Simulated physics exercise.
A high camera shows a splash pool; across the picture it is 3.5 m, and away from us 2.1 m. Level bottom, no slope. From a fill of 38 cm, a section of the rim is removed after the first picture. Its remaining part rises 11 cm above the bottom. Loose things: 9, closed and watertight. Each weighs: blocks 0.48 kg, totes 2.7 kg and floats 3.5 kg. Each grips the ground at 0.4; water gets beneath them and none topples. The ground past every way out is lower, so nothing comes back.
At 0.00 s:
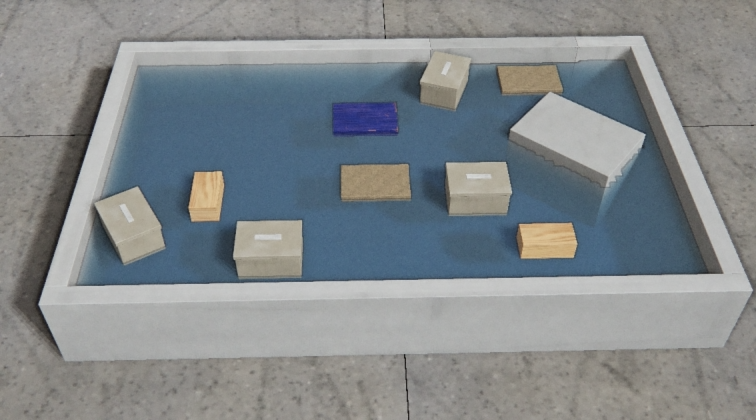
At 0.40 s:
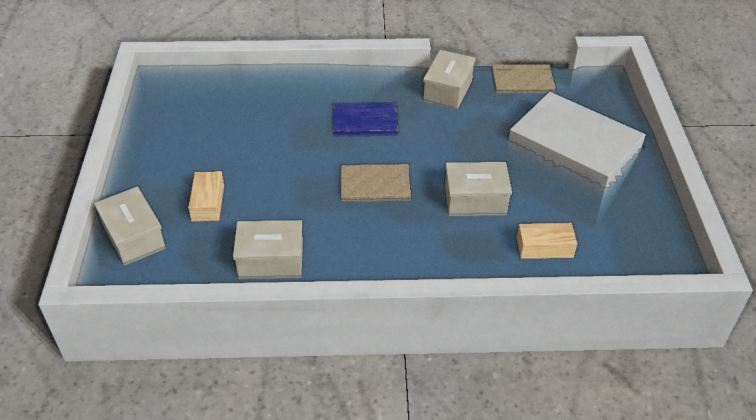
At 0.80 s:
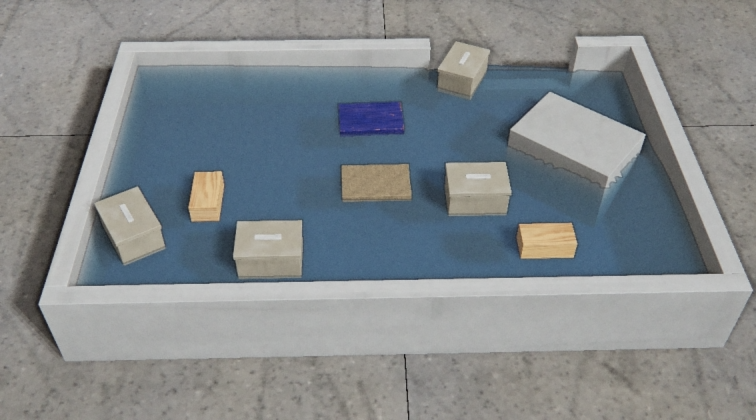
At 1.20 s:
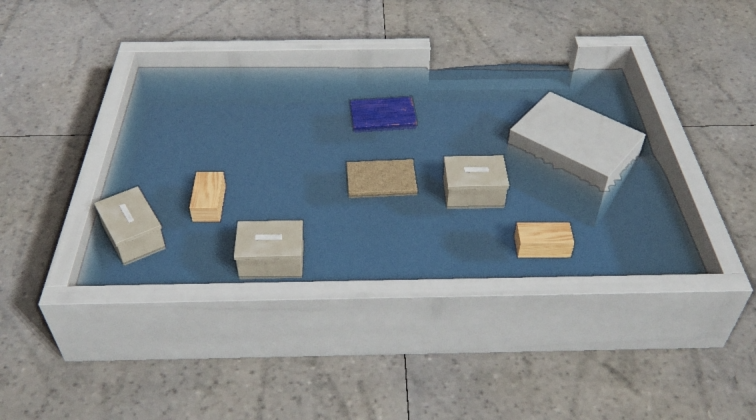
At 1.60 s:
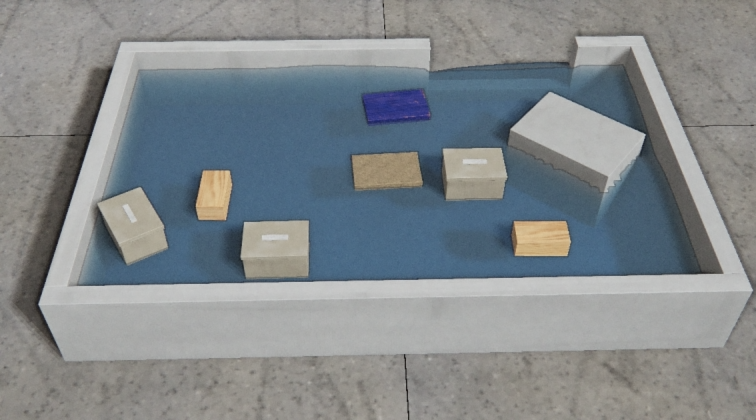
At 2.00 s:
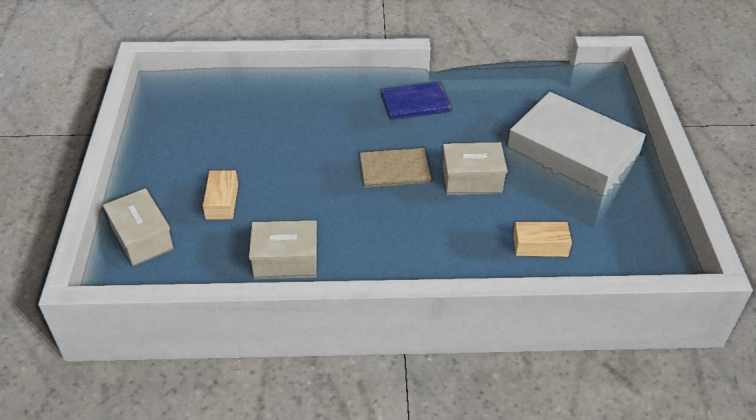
To begin with, boxes and flat blocks sit in a walled pool of water beside a large pale slab. A section of the far wall disappears, and a tan box and flat brown piece nearby pass out through the gap. The blue block then drifts toward the opening, while others shift slightly.
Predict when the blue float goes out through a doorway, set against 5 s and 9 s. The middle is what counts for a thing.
Watch it go before the first instant.
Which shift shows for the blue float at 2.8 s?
Shift: About 80 cm.
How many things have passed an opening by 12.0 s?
The answer is 5 at that time.
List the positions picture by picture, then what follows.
The blue float at (365, 117), afloat; about 2640 L in view; 0 of 9 have shifted, in the first picture.
The blue float at (365, 117) floats; about 2600 L in view; 2 of 9 have shifted, in the second picture.
The blue float at (371, 116), afloat, 5 cm from its start; about 2540 L in view; 3 of 9 have shifted, in the third picture.
The blue float at (383, 112) floats, 15 cm from its start; 36 cm deep round most things; 5 of 9 have shifted, in the fourth picture.
The blue float at (396, 105) floats, 26 cm from its start; 35 cm deep round most things; 6 of 9 have shifted, in the fifth picture.
The blue float at (416, 98) floats, 42 cm from its start; 33 cm deep round most things; 8 of 9 have shifted, in the sixth picture.
After 2.8 s the blue float is near (460, 82), 0.8 m from its start, afloat; 2 of 9 are out; 7 afloat.
After 5.4 s the blue float has gone out (at 3.3 s); 3 of 9 are out; 6 afloat.
After 8.0 s the blue float has gone out (at 3.3 s); 5 of 9 are out; 4 afloat.
After 12.0 s the blue float has gone out (at 3.3 s); 5 of 9 are out; 4 afloat.
